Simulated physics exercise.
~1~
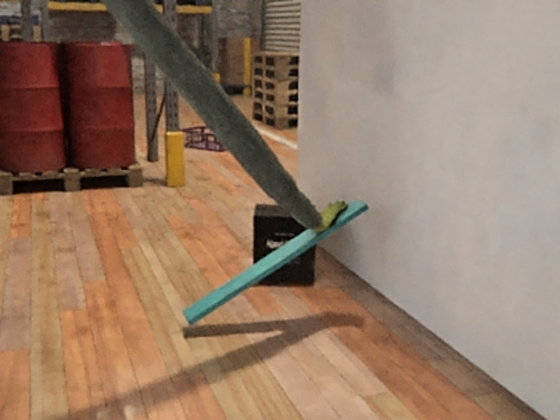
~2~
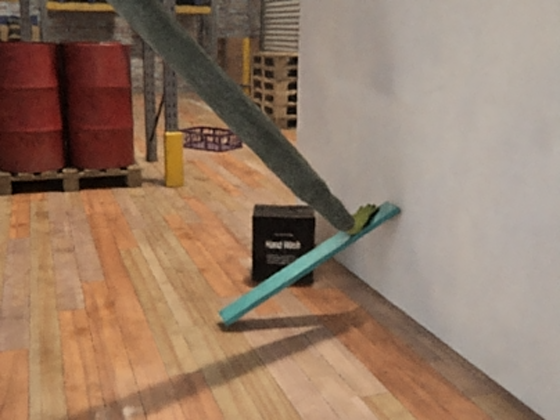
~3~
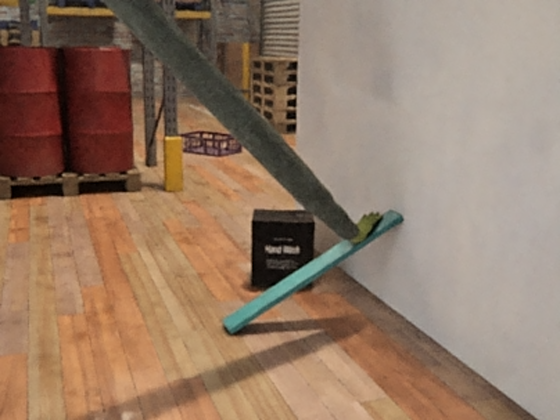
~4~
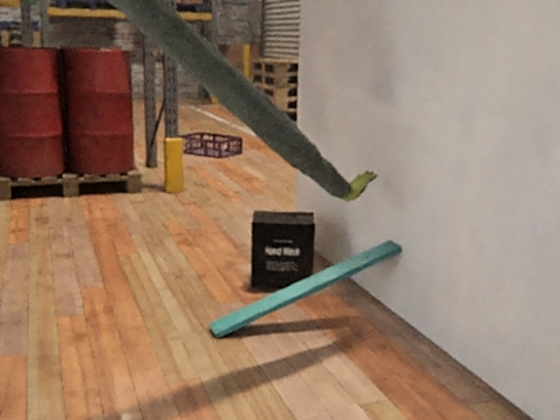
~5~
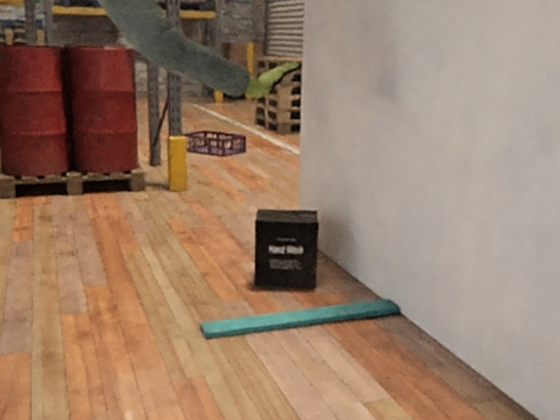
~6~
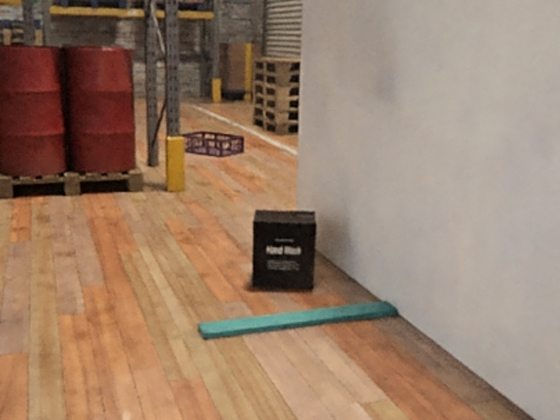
In the video, a hand on a long grey-green arm moves a turquoise plank right to lean against a pale wall beside a black box, then lets go and withdraws; the plank slides down and ends up flat on the wooden floor, while the box stays put.
